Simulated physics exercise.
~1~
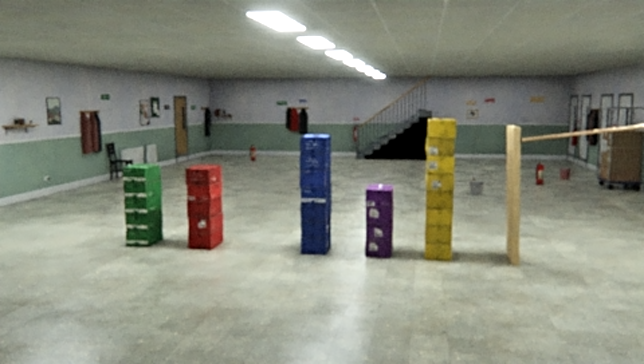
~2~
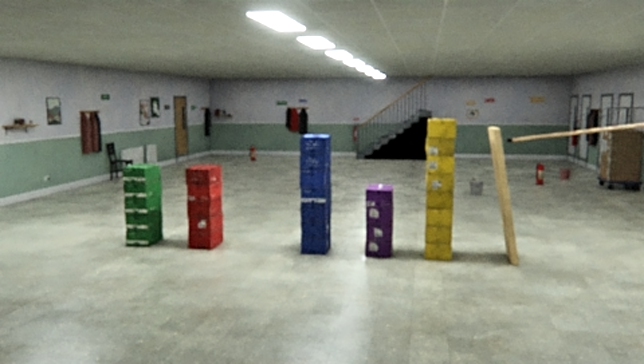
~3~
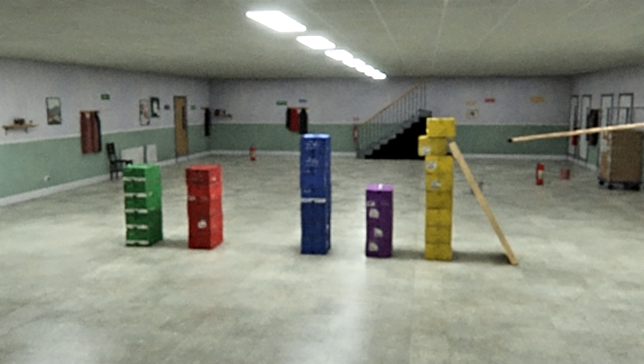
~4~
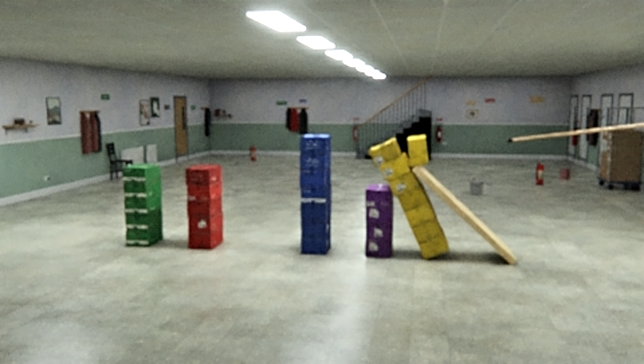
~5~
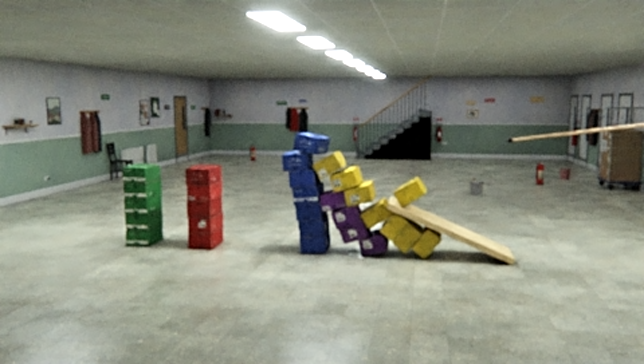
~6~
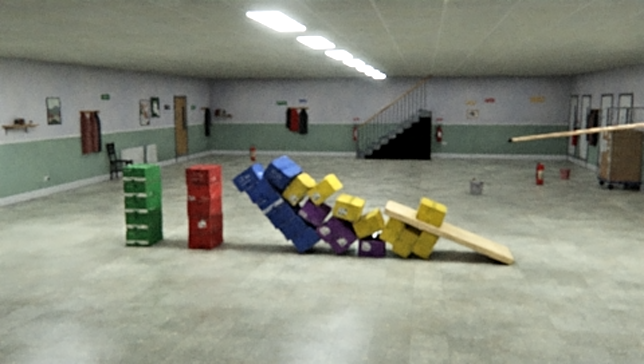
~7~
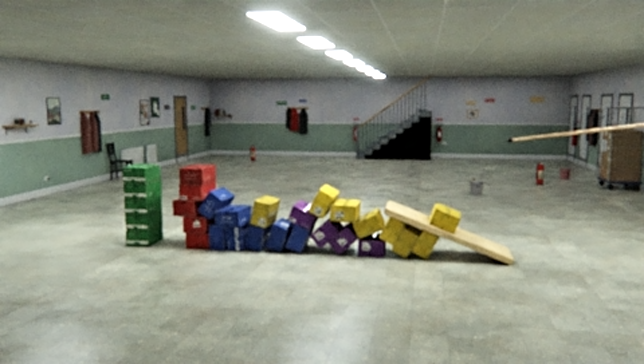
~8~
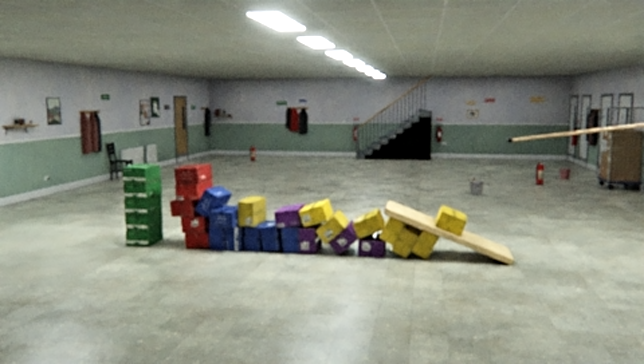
In this clip, an upright board tips left into a row of box stacks, toppling the yellow, purple and blue ones in turn; the blue boxes knock the red stack slightly askew, but it stays standing beside the untouched green stack.
